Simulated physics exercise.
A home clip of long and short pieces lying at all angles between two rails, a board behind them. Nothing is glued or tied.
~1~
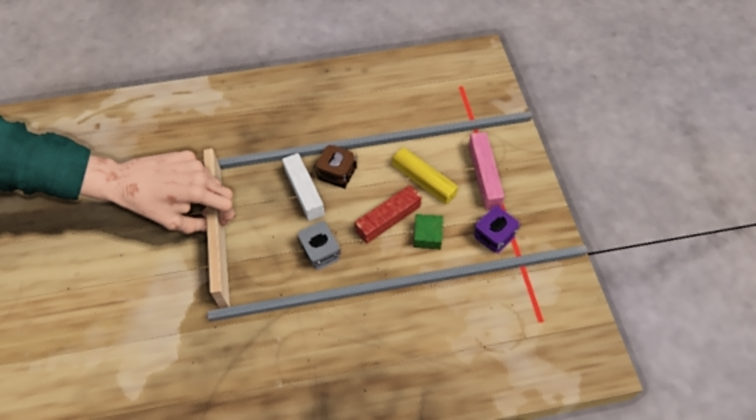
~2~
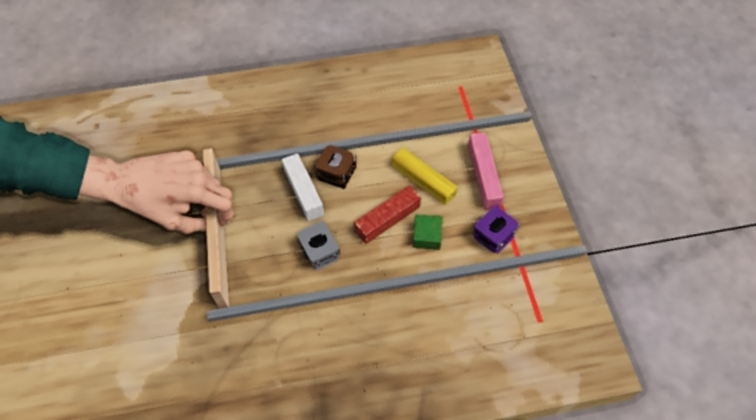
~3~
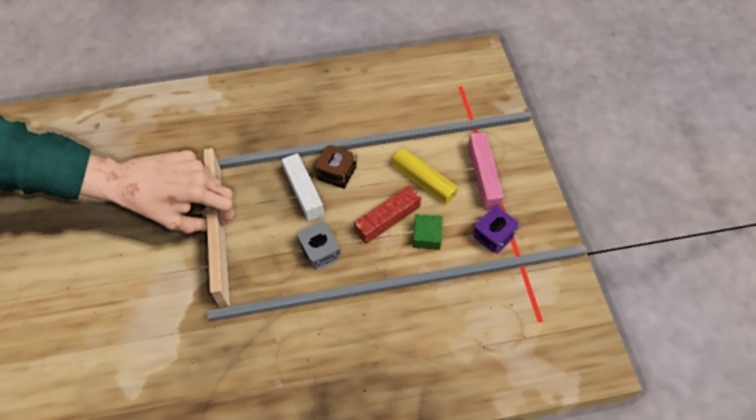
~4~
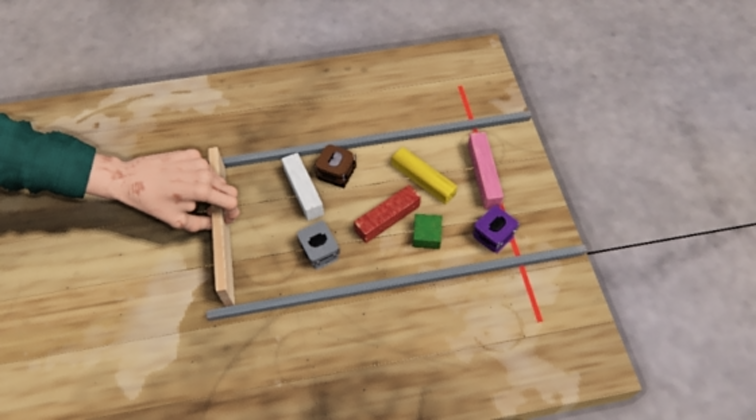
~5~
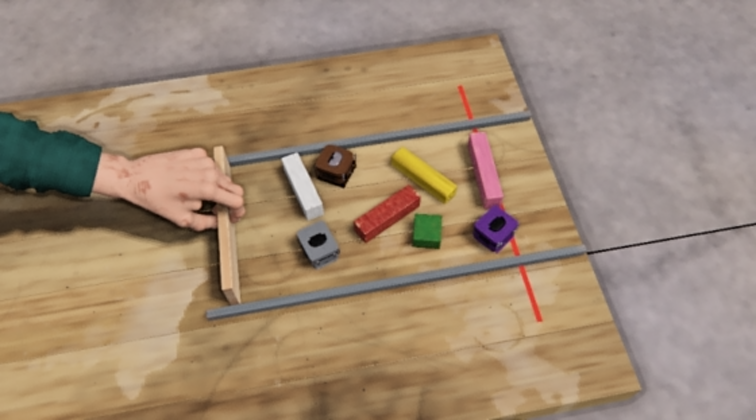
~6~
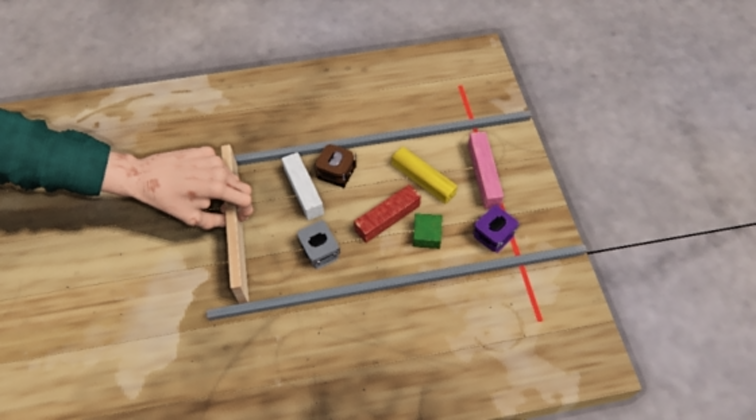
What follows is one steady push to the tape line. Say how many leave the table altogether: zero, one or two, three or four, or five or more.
As it turns out, the number that fall off is one or two.
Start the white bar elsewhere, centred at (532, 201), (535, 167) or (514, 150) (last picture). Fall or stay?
The white bar goes over; falls; falls.
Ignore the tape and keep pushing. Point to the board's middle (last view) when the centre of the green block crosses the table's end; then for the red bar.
Near (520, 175) and (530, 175).
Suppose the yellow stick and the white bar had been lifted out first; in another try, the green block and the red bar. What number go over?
The counts: 1 and 0.
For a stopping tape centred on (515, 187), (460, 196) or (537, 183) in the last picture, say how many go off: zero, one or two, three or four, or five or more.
The falls would be 3 or 4; none; at least five.
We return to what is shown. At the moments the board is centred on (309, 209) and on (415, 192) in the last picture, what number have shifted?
3 and 8.
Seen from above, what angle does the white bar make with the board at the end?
About 0°.
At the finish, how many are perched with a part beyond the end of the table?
The number is 2.
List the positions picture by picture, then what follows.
In the first frame, pink bar (486, 170); purple case (496, 230); yellow stick (424, 175); board (216, 226); tape (496, 190).
In the second frame, purple case (495, 231); grey case (319, 246).
In the third frame, yellow stick (424, 176); red bar (388, 214).
In the fourth frame, pink bar (485, 170); white bar (303, 186).
In the fifth frame, purple case (495, 230); brown case (336, 166).
In the sixth frame, pink bar (485, 170); purple case (495, 230); yellow stick (424, 175); board (234, 222); tape (496, 190).
Early on, none off yet; pink bar at rest near (485, 170); purple case at rest near (495, 230); yellow stick at rest near (424, 175).
A while later, none off yet; pink bar travelled a little near (496, 168); purple case at rest near (495, 230); yellow stick travelled a little near (457, 156).
Further along, none off yet; pink bar travelled a little near (520, 166); purple case travelled about its own width near (546, 227); yellow stick travelled about its own width near (503, 150).
Finally, the number that fall off is one or two; lost, purple case.
